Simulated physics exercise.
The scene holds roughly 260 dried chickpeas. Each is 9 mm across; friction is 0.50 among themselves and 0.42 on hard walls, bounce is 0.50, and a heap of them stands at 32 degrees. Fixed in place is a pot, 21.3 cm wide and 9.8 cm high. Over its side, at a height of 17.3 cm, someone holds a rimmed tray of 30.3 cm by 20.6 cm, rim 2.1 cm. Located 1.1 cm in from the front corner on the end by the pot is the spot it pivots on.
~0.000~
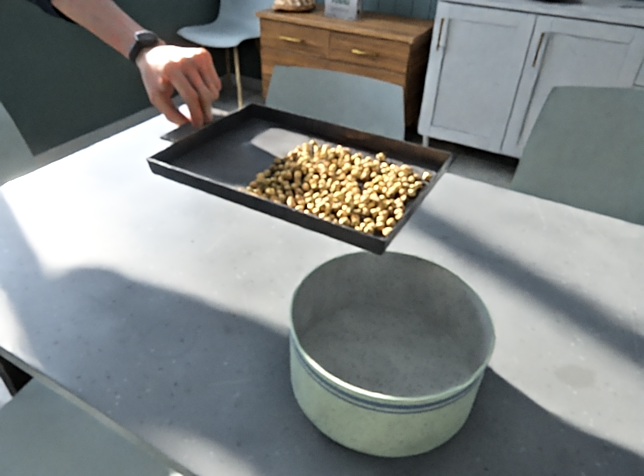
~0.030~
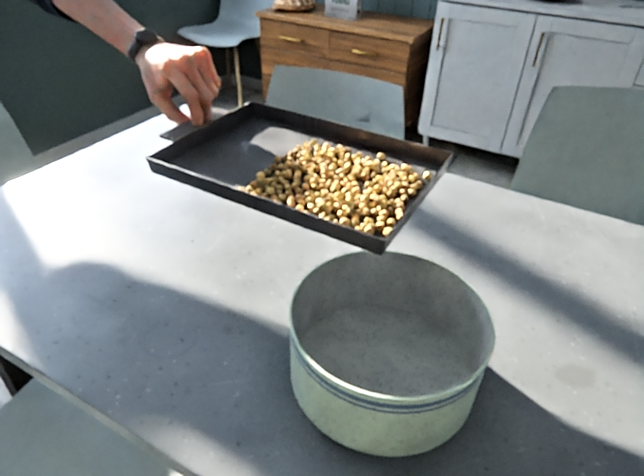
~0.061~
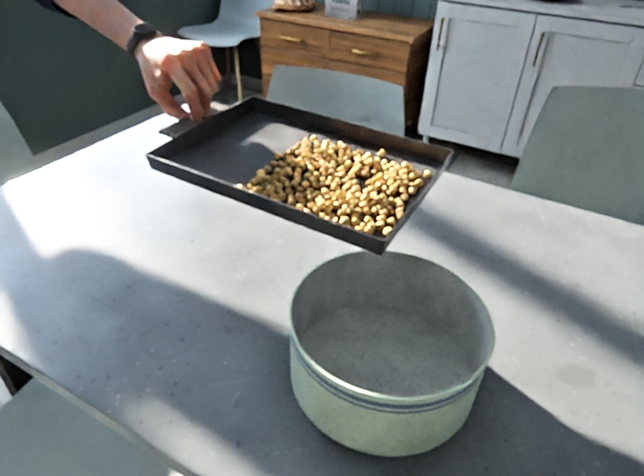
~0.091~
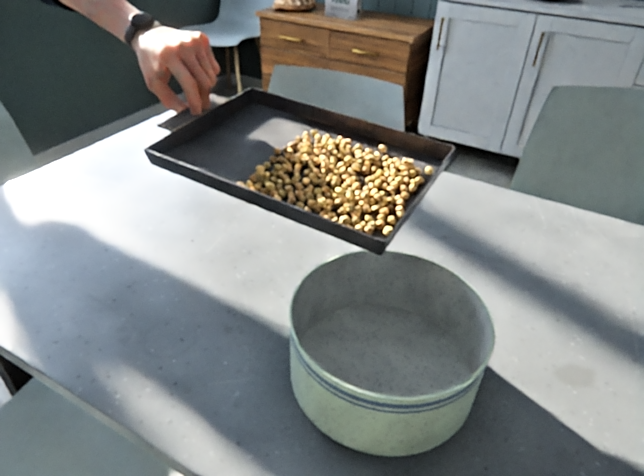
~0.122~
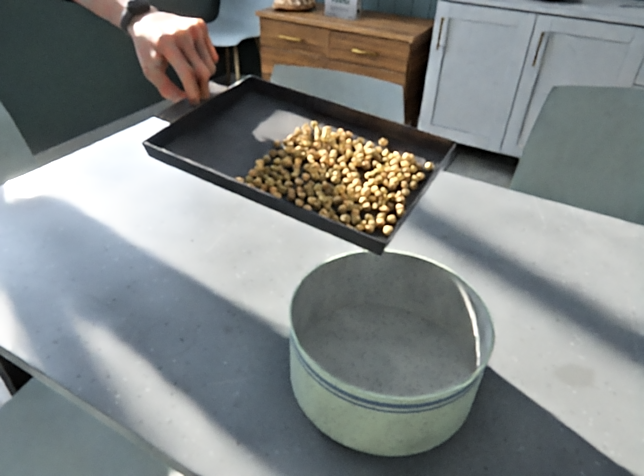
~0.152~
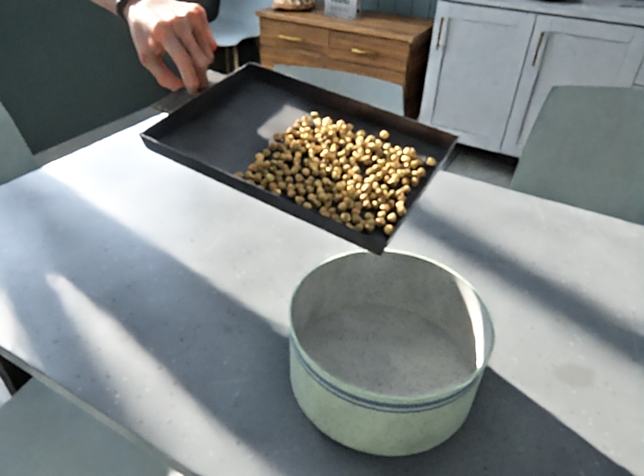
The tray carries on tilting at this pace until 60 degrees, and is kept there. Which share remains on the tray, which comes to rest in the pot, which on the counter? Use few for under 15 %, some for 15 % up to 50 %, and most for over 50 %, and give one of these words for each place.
Left on the tray: Most, pot: Few, counter: Few.
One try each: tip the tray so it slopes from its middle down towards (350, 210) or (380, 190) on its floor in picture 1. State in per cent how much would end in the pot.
Roughly 5 per cent on the first try and 0 per cent on the second.
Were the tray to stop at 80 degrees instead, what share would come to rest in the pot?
In that case it comes to about 15 in a hundred.
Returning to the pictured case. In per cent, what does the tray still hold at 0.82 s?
Close to 100 in a hundred parts of the load.
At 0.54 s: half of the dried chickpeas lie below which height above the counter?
Around 26 cm up.
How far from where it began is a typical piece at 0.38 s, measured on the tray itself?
About 2 cm.
After 0.38 s, tilt 35 degrees; the tray holds 100 %, the pot 0 %.
Then, at 0.54 s, tilt 53 degrees; the tray holds 100 %, the pot 0 %.
After 0.82 s, tilt 60 degrees; the tray holds 100 %, the pot 0 %.
By 1.5 s all is still; tray 100 %, pot 0 %, counter 0 %.
